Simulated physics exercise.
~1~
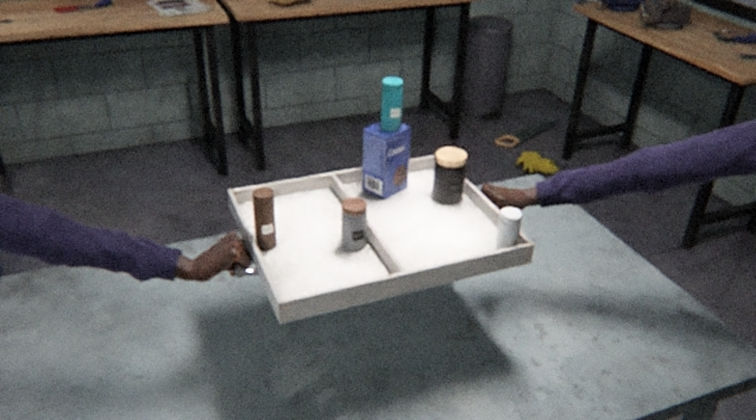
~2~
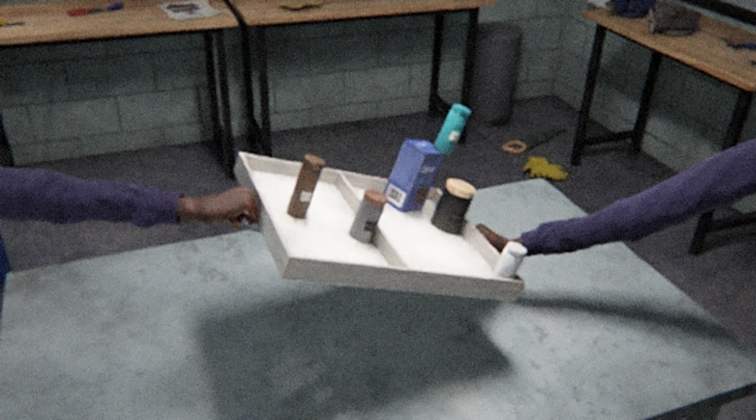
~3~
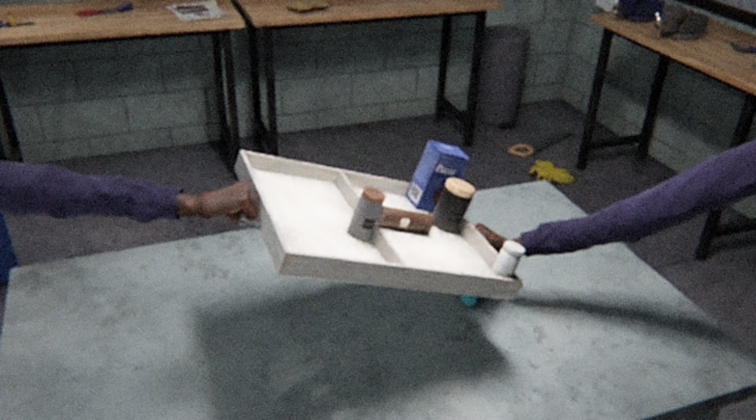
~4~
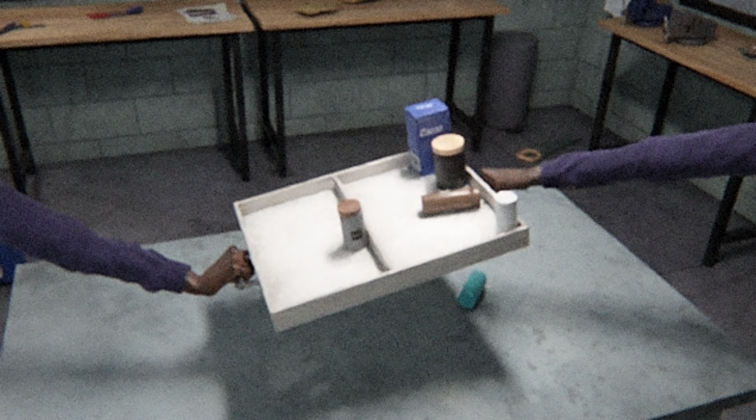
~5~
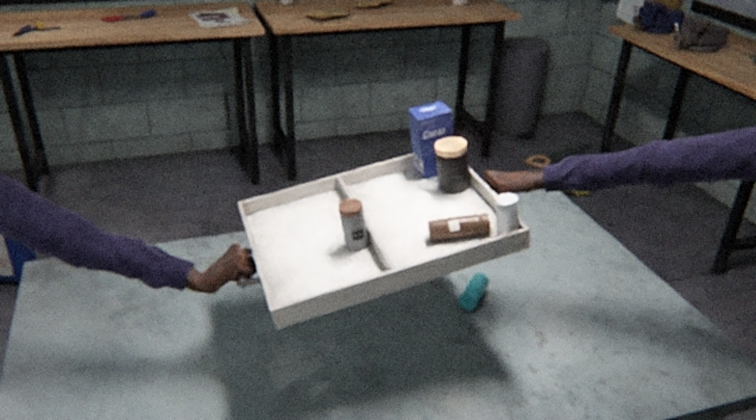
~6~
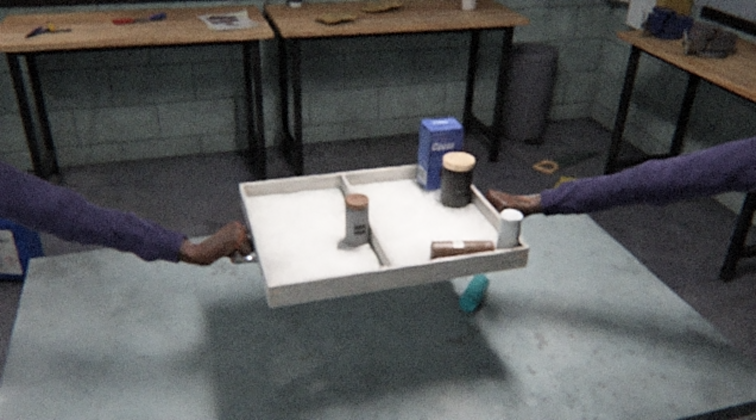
Two purple-sleeved hands hold a pale divided tray above a grey table in a workshop with wooden benches, seen from slightly above as the view drifts slightly. Brown and grey shakers stand left and centre, a turquoise shaker and blue carton behind, and a black jar and white shaker at right. The tray tips down to the right; everything leans, and the carton shifts right. The turquoise shaker drops onto the table and the brown one topples past the divider. The tray tilts the other way, then levels, with the brown shaker lying near the front right and the rest upright.
